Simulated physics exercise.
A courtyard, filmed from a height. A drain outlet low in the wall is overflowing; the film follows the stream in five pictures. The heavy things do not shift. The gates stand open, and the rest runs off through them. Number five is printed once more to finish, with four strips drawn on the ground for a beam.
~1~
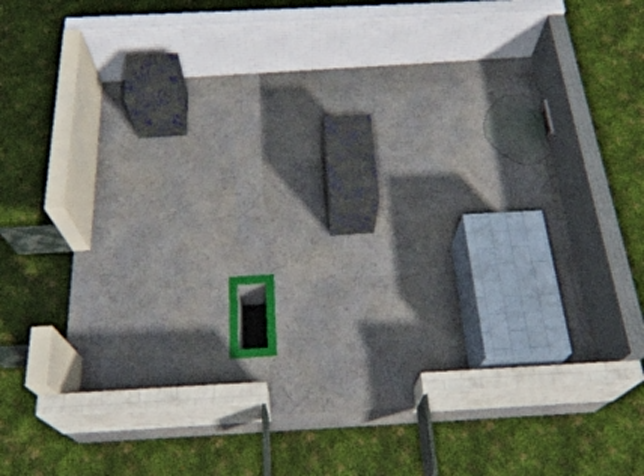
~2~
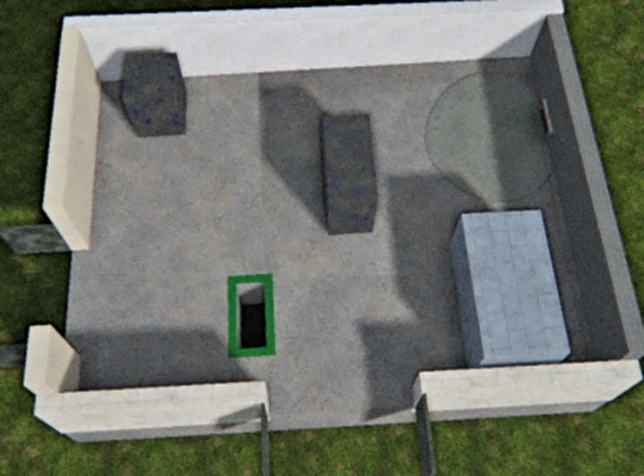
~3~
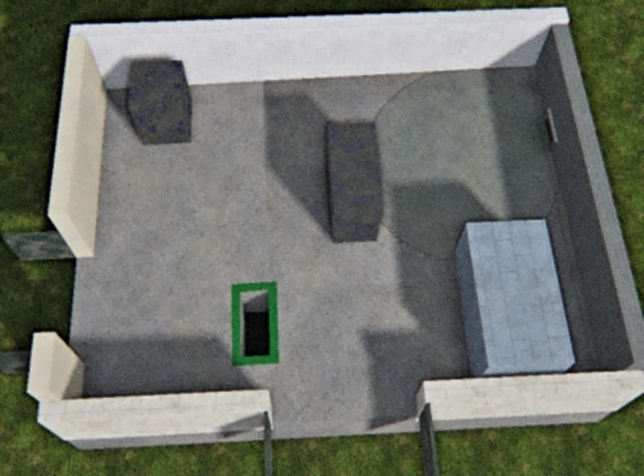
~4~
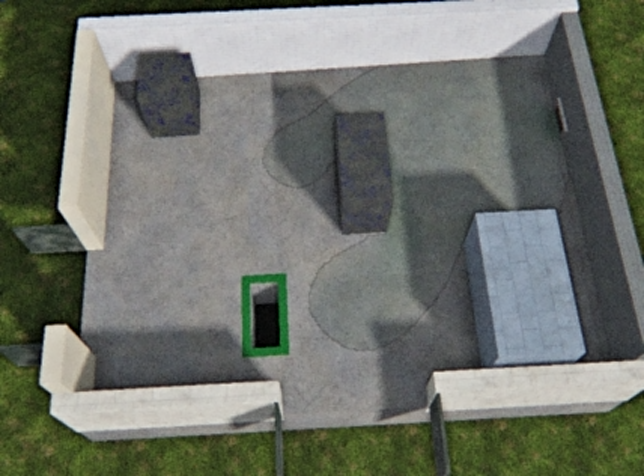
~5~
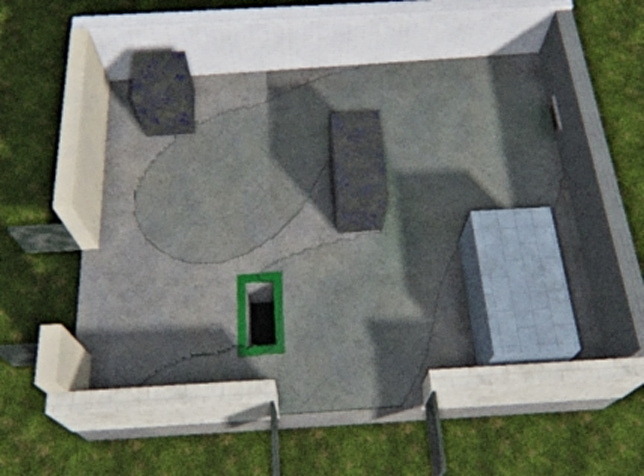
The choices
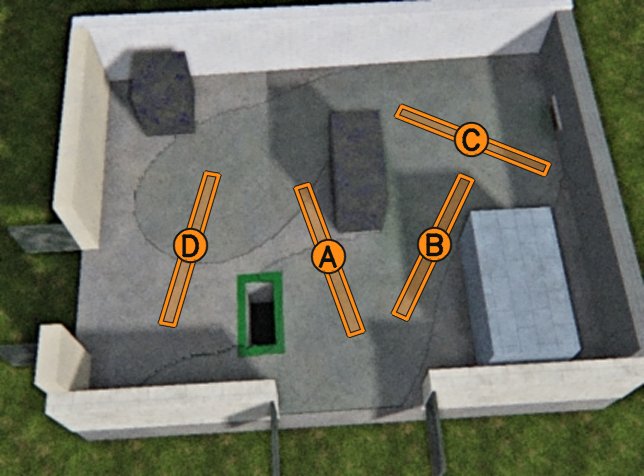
A thin sheet of water spreads across the grey floor of a roofless walled yard set in grass, seen from high above. A green-framed pit sits lower left of centre, with dark blocks upper left and centre, a pale blue block at right, and open gates left and below. From the upper right, the water widens, rounds the central block and reaches the pit as the view shifts slightly.
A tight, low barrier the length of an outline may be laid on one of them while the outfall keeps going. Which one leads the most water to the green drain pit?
I would pick spot D.
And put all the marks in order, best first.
D, B, C, A.
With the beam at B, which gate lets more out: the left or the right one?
More leaves on the left.
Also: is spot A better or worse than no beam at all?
It is worse.
In orange, A from (302, 186) to (356, 333); B from (400, 316) to (466, 177); C from (399, 111) to (546, 169); D from (167, 324) to (212, 174).
If A is chosen, next to none of the stream goes into the green drain pit, about 100 % out by the gates.
If B is chosen, about 12 % of the stream goes into the green drain pit, about 87 % out by the gates.
If C is chosen, about 3 % of the stream goes into the green drain pit, about 96 % out by the gates.
If D is chosen, about 20 % of the stream goes into the green drain pit, about 80 % out by the gates.
